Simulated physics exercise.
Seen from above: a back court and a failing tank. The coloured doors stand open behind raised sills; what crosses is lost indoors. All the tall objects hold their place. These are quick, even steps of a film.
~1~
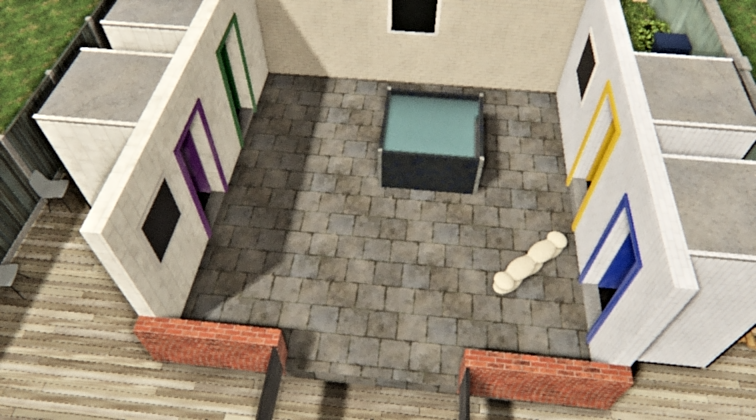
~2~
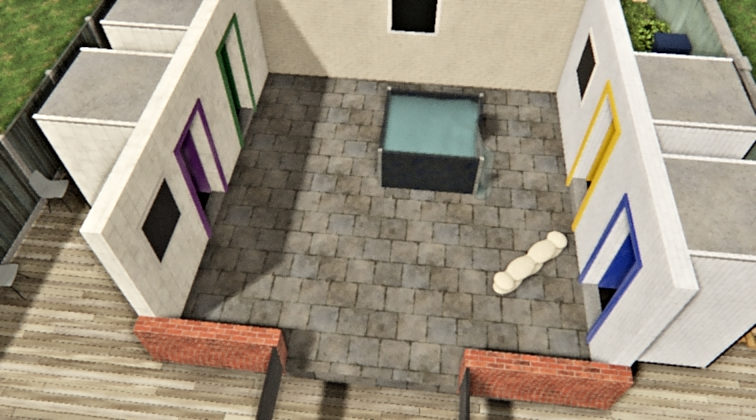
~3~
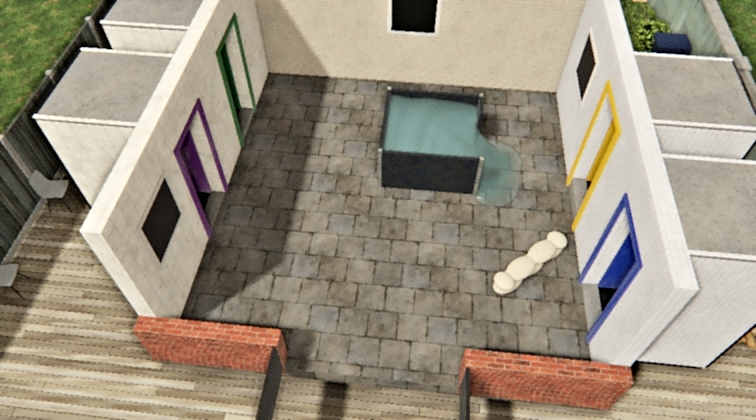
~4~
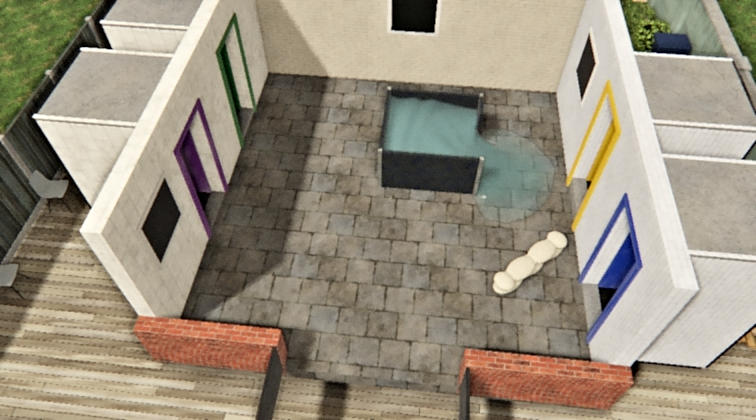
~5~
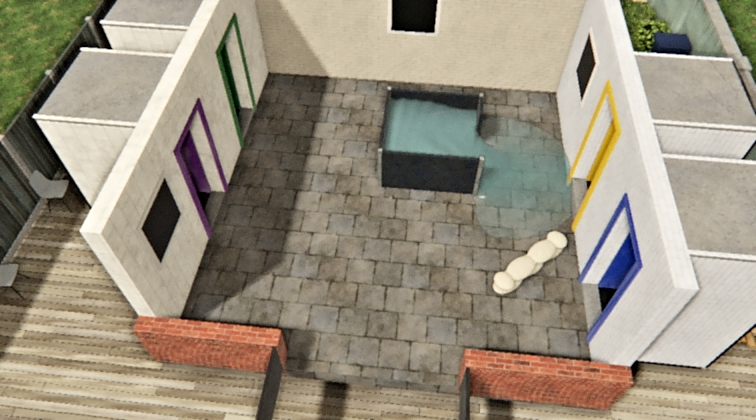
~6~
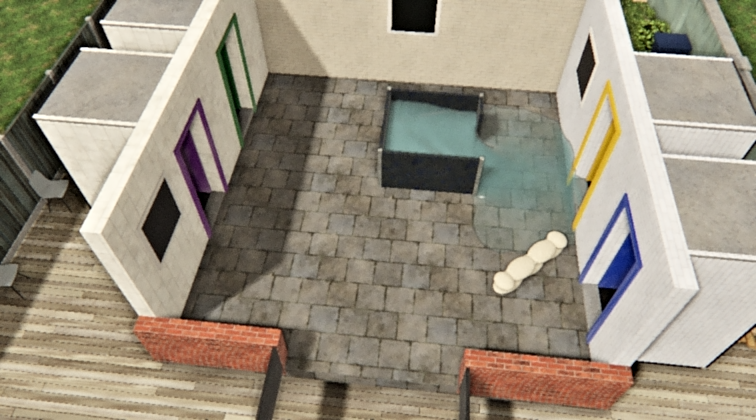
Water poured from the right side of a dark tank in a paved court, spreading across the stones to the wall by the yellow door and down toward a row of pale sacks.
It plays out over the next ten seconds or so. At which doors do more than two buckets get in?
In the end: The purple door floods; the yellow door floods; the green door holds within the limit; the blue door holds within the limit.
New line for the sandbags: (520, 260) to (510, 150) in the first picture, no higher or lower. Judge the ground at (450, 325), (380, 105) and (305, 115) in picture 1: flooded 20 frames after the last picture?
In that order: Flooded, under water, clear.
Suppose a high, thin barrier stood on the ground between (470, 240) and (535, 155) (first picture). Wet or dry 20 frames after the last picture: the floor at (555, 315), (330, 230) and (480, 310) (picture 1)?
As listed: Dry, wet, not flooded.
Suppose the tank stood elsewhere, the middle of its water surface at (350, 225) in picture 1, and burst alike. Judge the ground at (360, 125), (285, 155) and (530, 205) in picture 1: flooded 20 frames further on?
In turn: Free of water, clear, covered.
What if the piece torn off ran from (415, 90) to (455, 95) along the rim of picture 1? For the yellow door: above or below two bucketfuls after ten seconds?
My reading: The yellow one is under.
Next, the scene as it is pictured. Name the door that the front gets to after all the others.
The door marked purple.
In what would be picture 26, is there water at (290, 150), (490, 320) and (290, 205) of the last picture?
In turn: Free of water, awash, no water.
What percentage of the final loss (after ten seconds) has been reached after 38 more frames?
Close to 60 %.
A moment on, water covers 15 % of the floor; the purple door not reached, the yellow door over two buckets in, the green door not reached, the blue door wet at the sill, nothing in.
Next, water covers 30 % of the floor; the purple door not reached, the yellow door far over two buckets in, the green door not reached, the blue door wet at the sill, nothing in.
Then, water covers 60 % of the floor; the purple door not reached, the yellow door far over two buckets in, the green door not reached, the blue door wet at the sill, nothing in.
Later, water covers 85 % of the floor; the purple door wet at the sill, nothing in, the yellow door far over two buckets in, the green door wet at the sill, nothing in, the blue door wet at the sill, nothing in.
In the end, water covers 95 % of the floor; the purple door over two buckets in, the yellow door far over two buckets in, the green door wet at the sill, nothing in, the blue door wet at the sill, nothing in.
